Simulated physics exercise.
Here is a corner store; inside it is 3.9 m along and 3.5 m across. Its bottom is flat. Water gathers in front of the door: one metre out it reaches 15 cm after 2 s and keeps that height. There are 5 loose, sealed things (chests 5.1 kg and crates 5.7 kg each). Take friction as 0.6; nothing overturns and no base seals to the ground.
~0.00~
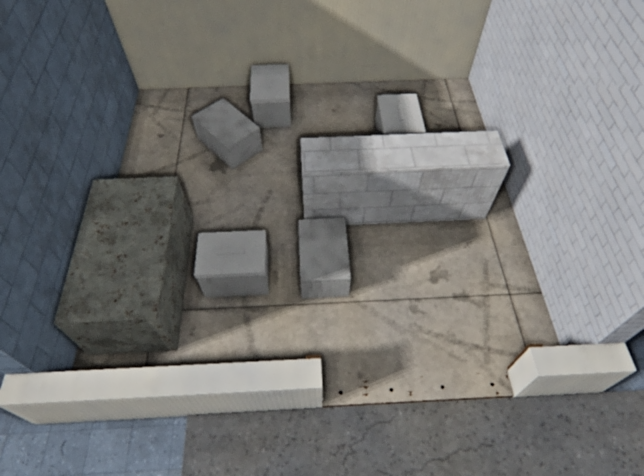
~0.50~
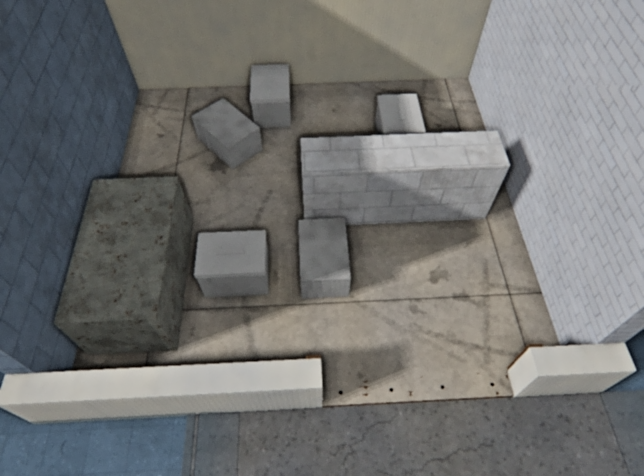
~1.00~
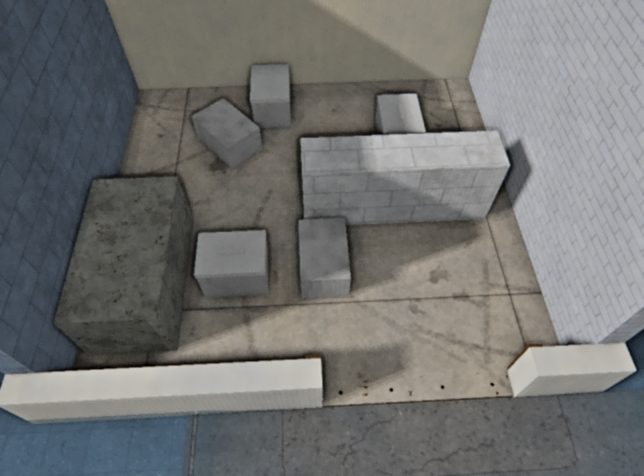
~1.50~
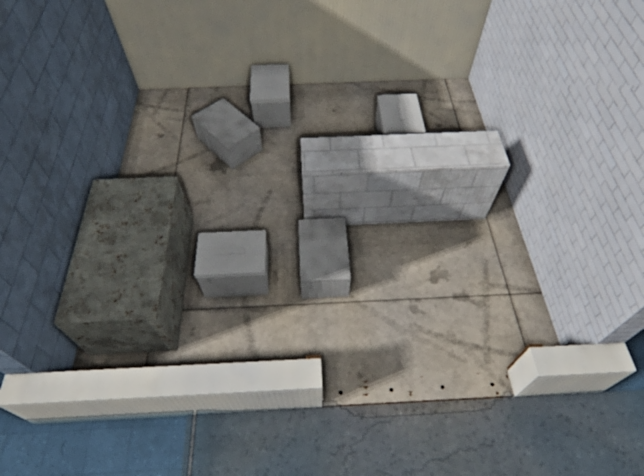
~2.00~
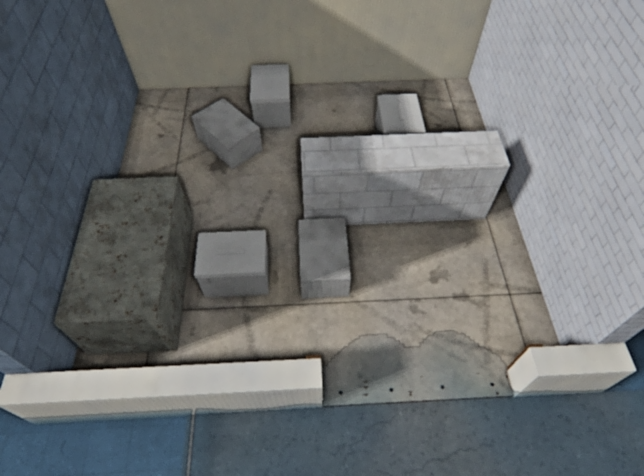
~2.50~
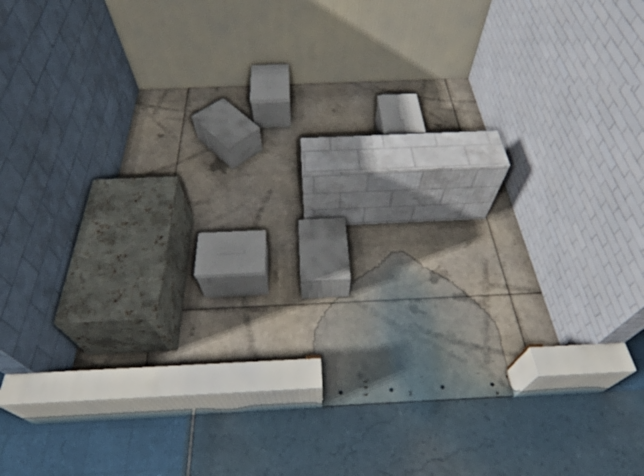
Water spreading across the ground outside a walled room, then seeping through the front gap onto the floor, grey blocks staying still.
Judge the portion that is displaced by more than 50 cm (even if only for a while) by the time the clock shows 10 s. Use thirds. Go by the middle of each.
Share: From one to two thirds.
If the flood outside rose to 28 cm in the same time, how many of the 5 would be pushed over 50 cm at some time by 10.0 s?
In that case 5 of them.
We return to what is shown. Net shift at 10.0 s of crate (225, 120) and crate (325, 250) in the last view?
In that order: 40 cm, 250 cm.
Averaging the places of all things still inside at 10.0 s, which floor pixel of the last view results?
Around (264, 158).
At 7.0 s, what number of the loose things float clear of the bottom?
At that moment 1.
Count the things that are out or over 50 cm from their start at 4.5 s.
I count 0.
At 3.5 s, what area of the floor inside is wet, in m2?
Some 3.0 m2.
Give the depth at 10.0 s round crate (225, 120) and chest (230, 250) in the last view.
About 7 and 8 cm.
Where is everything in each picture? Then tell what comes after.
In the first frame, a chest at (401, 113), on the bottom; a chest at (270, 81), on the bottom; water covers 0.0 m2; 0 of 5 have shifted.
In the second frame, a chest at (401, 113), on the bottom; a chest at (270, 81) rests on the ground; water covers 0.0 m2; 0 of 5 have shifted.
In the third frame, a chest at (401, 113) rests on the ground; a chest at (270, 81), on the bottom; water covers 0.0 m2; 0 of 5 have shifted.
In the fourth frame, a chest at (401, 113), on the bottom; a chest at (270, 81), on the bottom; 0.0 m2 under water; 0 of 5 have shifted.
In the fifth frame, a chest at (401, 113) rests on the ground; a chest at (270, 81) rests on the ground; 0.3 m2 under water; 0 of 5 have shifted.
In the sixth frame, a chest at (401, 113), on the bottom; a chest at (270, 81) rests on the ground; 1.2 m2 under water; 0 of 5 have shifted.
After 3.5 s 0 of 5 are over 50 cm from their spots; 0 afloat.
After 4.5 s 0 of 5 are over 50 cm from their spots; 1 afloat.
After 7.0 s 2 of 5 are over 50 cm from their spots; 1 afloat.
After 10.0 s 1 of 5 are over 50 cm from their spots, and 2 have been at some point; 5 afloat.
